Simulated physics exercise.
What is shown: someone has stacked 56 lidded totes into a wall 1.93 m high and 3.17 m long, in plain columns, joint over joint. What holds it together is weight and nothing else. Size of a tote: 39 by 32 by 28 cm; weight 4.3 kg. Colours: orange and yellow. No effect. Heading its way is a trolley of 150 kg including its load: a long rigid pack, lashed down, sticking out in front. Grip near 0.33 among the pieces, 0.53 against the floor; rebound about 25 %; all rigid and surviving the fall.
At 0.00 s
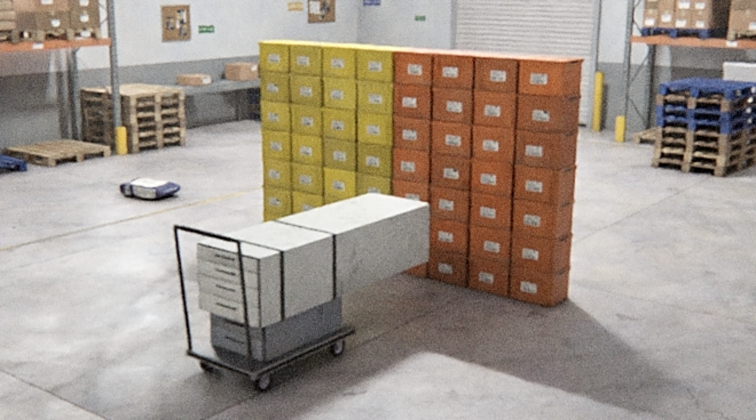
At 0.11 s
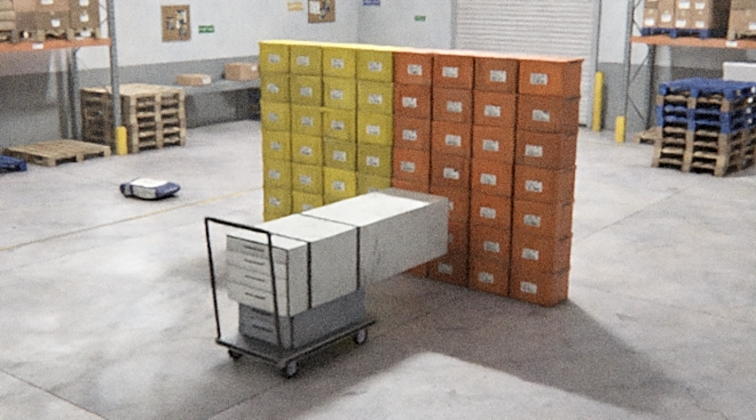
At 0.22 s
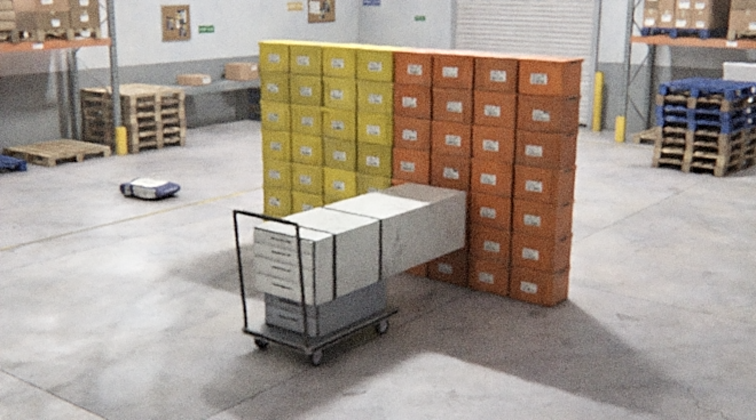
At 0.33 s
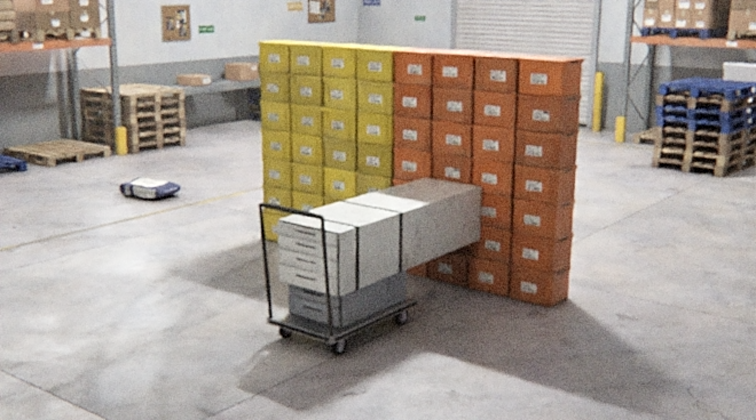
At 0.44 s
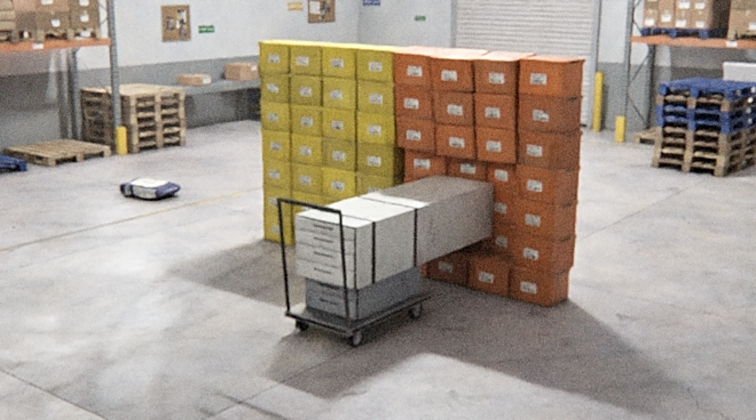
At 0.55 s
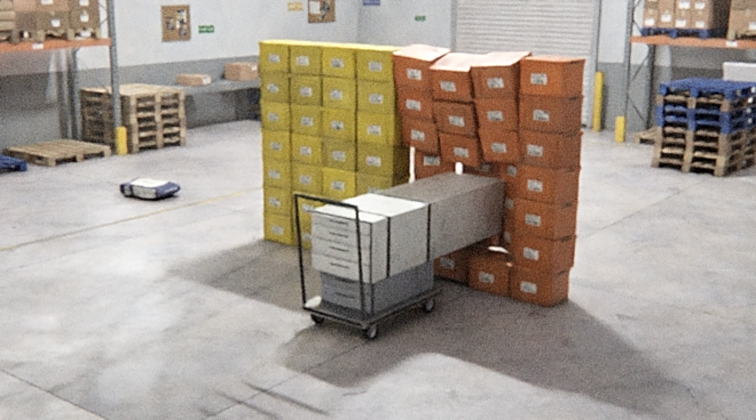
A trolley carrying a long, pale strapped load rolls across a warehouse floor toward a wall of stacked yellow and orange boxes. The load's front end meets the orange side and pushes in, and the orange boxes around and above it shift and lean while the yellow ones stay nearly still.
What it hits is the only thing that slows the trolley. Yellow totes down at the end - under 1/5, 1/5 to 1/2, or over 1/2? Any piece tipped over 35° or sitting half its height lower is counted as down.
Under 1/5.
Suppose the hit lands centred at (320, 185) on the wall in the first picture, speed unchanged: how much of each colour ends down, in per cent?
Result - orange: 0 %; yellow: 40 %.
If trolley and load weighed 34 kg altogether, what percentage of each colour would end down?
In that case orange comes to 20 and yellow to 0 percent.
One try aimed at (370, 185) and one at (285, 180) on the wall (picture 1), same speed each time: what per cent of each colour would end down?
For orange it's 20 then 0 per cent, for yellow 40 then 40 per cent.
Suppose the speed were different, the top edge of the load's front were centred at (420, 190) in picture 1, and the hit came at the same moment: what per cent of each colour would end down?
Orange 60%, yellow 0%.
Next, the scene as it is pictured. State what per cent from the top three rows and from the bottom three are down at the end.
That's 40% up top and 20% at the bottom.
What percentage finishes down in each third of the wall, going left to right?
Left third 0 per cent, middle 40 per cent, right 60 per cent.
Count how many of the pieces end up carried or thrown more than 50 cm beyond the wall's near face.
Roughly 18.
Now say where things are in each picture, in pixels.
In the first frame (places mark the middle of the side facing us), load (425, 223) 72 cm short of the wall; top yellow tote (338, 62); top orange tote (495, 75); nothing disturbed.
In the second frame, load (444, 216) 46 cm short of the wall; top yellow tote (338, 62).
In the third frame, load (462, 210) 21 cm short of the wall; top yellow tote (338, 62).
In the fourth frame, load (478, 204) 27 mm into the wall's line; top yellow tote (338, 62); 3 disturbed, none down.
In the fifth frame, load (490, 200) 21 cm into the wall's line; top yellow tote (338, 63); top orange tote (493, 77) leaning 7°; steepest lean 9°, the tote at (451, 75); 21 disturbed, none down.
In the sixth frame, load (501, 197) 38 cm into the wall's line; top yellow tote (338, 62); top orange tote (492, 82) leaning 16°; steepest lean 22°, the tote at (458, 151); 24 disturbed, none down.
After 0.74 s, load 66 cm past the wall's line, still rolling; none of the 28 yellow totes down (10 of 56 in all colours); top yellow tote unmoved; top orange tote leaning 38°, 22 cm lower.
After 1.04 s, load 1.07 m past the wall's line, still rolling; none of the 28 yellow totes down (18 of 56 in all colours); top yellow tote unmoved; top orange tote on its side.
After 1.58 s, load 1.45 m past the wall's line, still rolling; none of the 28 yellow totes down (18 of 56 in all colours); top yellow tote unmoved; top orange tote on its side.
At rest (2.7 s), load 1.57 m past the wall's line, stopped; none of the 28 yellow totes down (18 of 56 in all colours); top yellow tote unmoved; top orange tote on its side. That is 0 per cent. As the last picture would show them, middles, top yellow tote near (349, 61), top orange tote near (532, 301).
